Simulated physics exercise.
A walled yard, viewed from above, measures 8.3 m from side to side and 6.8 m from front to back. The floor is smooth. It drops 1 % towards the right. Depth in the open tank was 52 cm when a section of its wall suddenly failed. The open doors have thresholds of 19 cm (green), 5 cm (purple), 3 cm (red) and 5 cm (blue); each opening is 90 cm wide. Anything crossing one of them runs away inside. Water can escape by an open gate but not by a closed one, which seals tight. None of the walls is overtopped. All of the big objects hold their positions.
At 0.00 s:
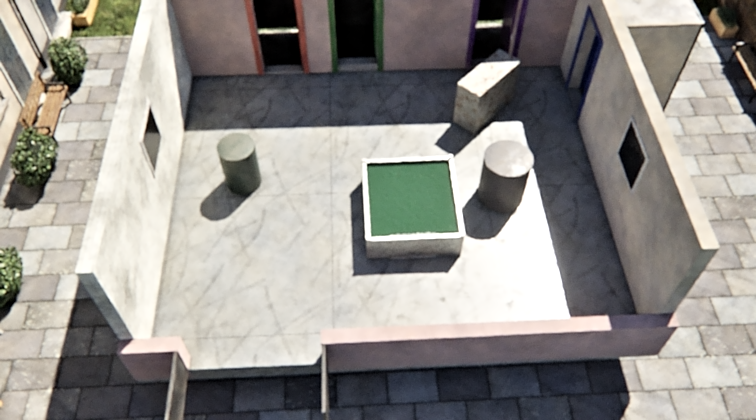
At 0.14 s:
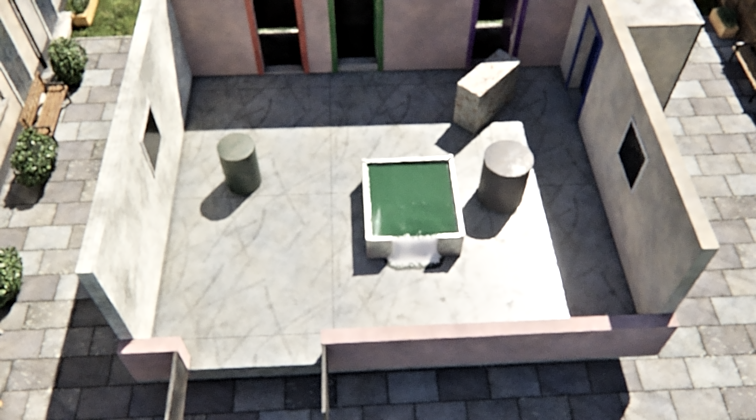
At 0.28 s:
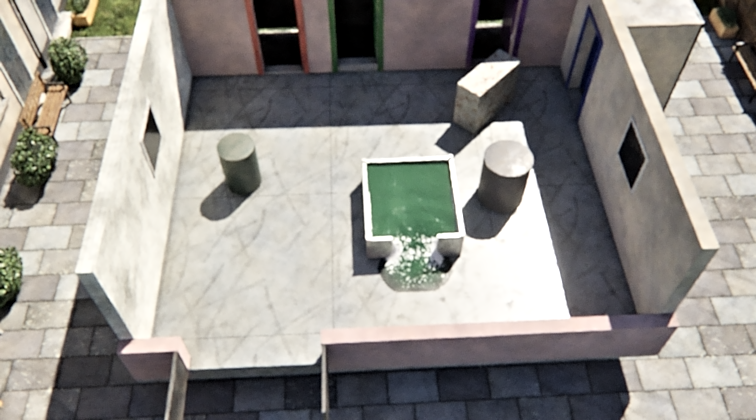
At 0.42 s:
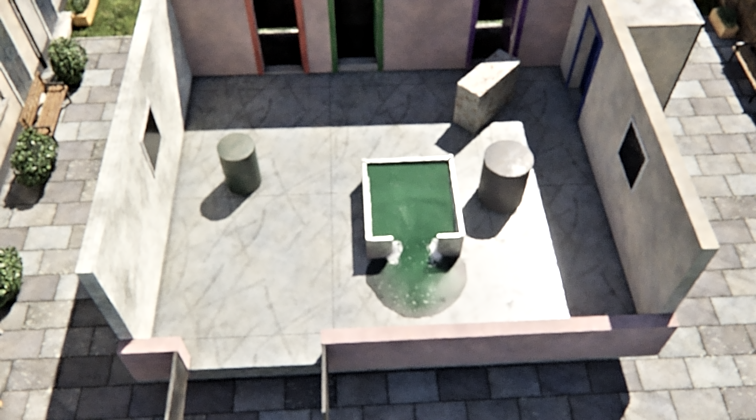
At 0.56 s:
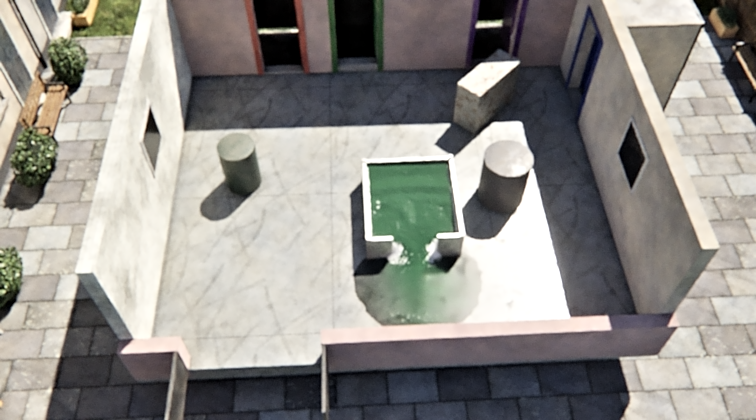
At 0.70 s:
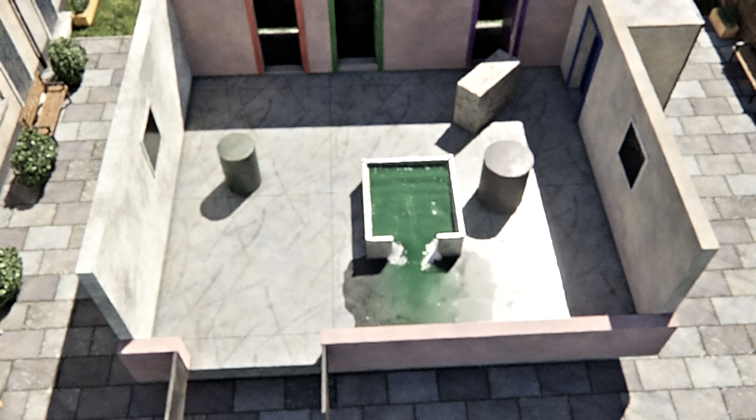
Green water bursts through the front wall of a square open tank in a walled yard, then pours from the gap and spreads across the pale floor towards the low front wall, while the surrounding cylinders and block stay still.
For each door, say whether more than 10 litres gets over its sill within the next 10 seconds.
The green door remains shy of the limit, the purple door remains shy of the limit, the red door remains shy of the limit, the blue door remains shy of the limit.
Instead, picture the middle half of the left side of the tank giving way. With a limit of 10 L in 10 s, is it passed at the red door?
Measured against that limit, the red door goes beyond it.
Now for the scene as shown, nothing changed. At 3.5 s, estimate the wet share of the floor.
Near 30 per cent is wet.
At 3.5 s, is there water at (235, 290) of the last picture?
Soaked.
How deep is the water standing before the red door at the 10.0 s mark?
Close to 0.0 cm of depth.
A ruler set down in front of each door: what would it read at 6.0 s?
In centimetres, the green door has 0, the purple door 0, the red door 0 and the blue door 2.
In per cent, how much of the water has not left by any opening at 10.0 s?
Some 92 out of every hundred parts.
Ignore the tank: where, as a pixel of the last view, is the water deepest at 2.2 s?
Pixel (421, 345), about.
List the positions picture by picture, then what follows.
Still water, 52 cm deep, in the open tank at (411, 199), in the first picture.
Water pours out at (414, 250) and has run 0.5 m, to (390, 261); typically 6 cm deep outside, 52 cm at the open tank's back, in the second picture.
Water pours out at (414, 250) and has run 0.7 m, to (398, 287); typically 8 cm deep outside, 52 cm at the open tank's back, in the third picture.
Water pours out at (414, 250) and has run 1.2 m, to (414, 313); typically 6 cm deep outside, 52 cm at the open tank's back, in the fourth picture.
Water pours out at (414, 250) and has run 1.8 m, to a hidden place; typically 4 cm deep outside, 51 cm at the open tank's back, in the fifth picture.
The front is at a hidden place, 1.9 m from the gap at (414, 249); 3.1 m2 of floor is under water; 43 cm left at the back of the open tank, in the sixth picture.
After 1.4 s water covers 10 % of the floor and is deepest (27 cm) near (421, 345); green door not reached, purple door not reached, red door not reached, blue door not reached.
After 2.2 s water covers 15 % of the floor and is deepest (24 cm) near (421, 345); green door not reached, purple door not reached, red door not reached, blue door not reached.
After 3.5 s water covers 30 % of the floor and is deepest (18 cm) near (644, 335); green door not reached, purple door not reached, red door not reached, blue door not reached.
After 6.0 s water covers 45 % of the floor and is deepest (12 cm) near (634, 336); green door not reached, purple door not reached, red door not reached, blue door 2 cm at the sill, 0 L in.
After 10.0 s water covers 60 % of the floor and is deepest (10 cm) near (566, 85); green door not reached, purple door 4 cm at the sill, 0 L in, red door not reached, blue door 5 cm at the sill, 0 L in.
